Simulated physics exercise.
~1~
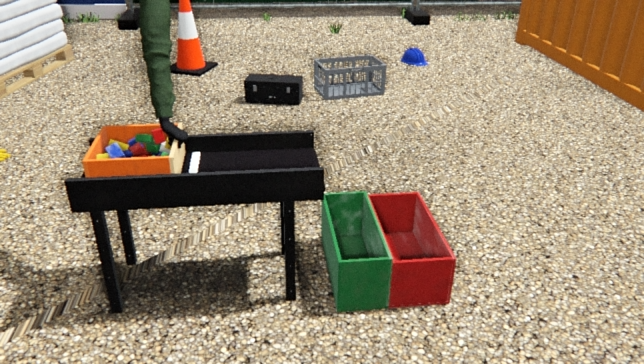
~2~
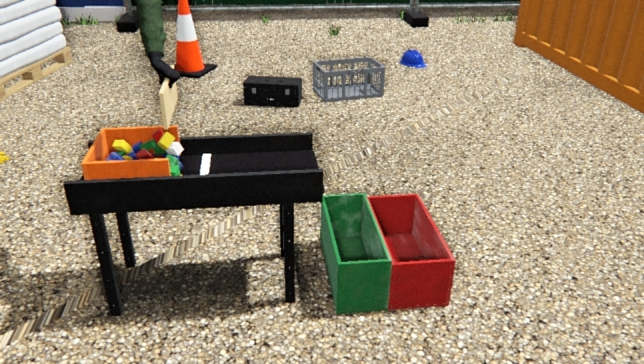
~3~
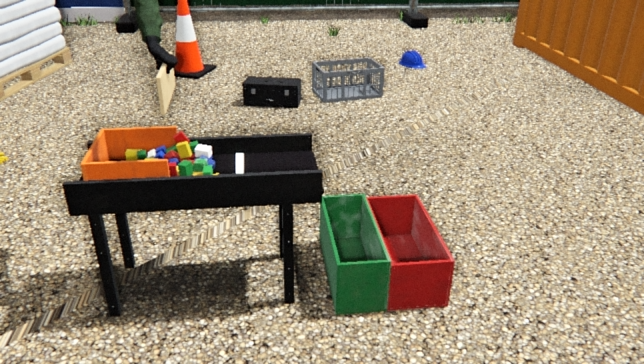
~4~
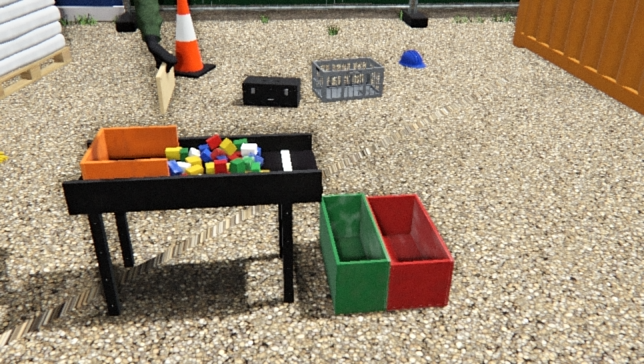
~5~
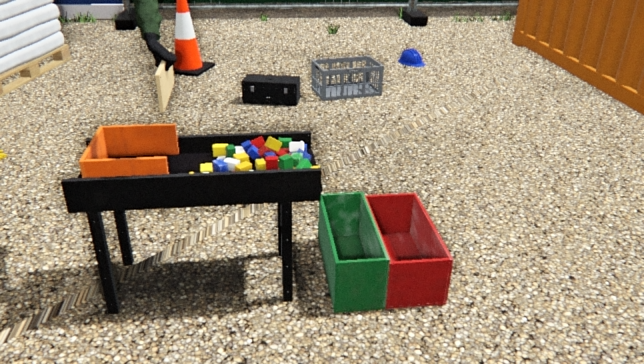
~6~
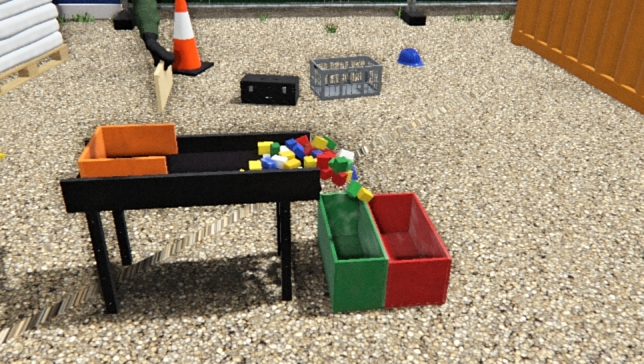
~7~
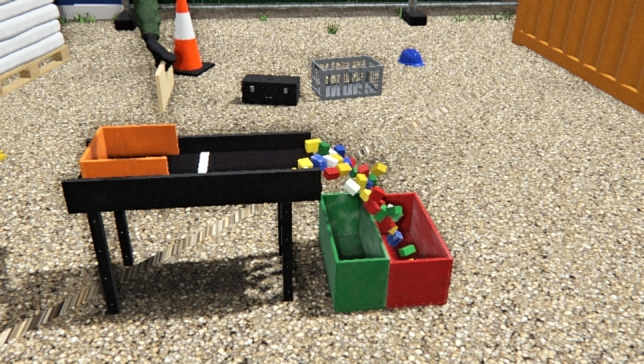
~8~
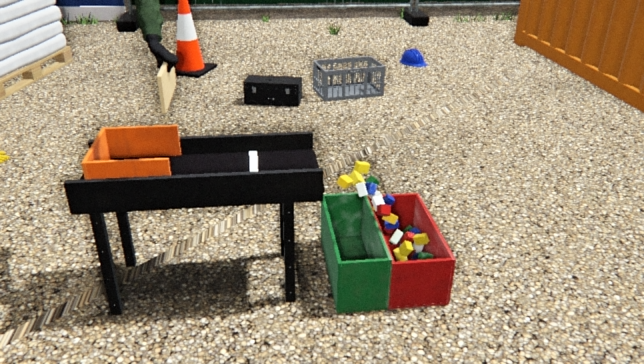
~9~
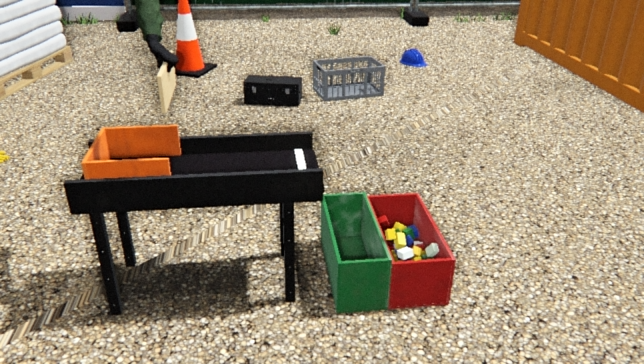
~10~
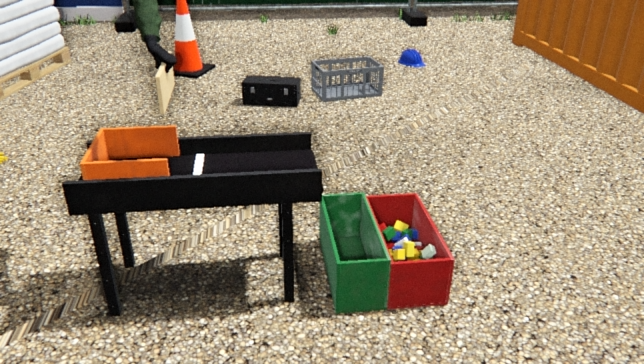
Gloved hand lifting a gate from an orange pen, colourful toy bricks riding a black conveyor rightward and tumbling into a red tub.
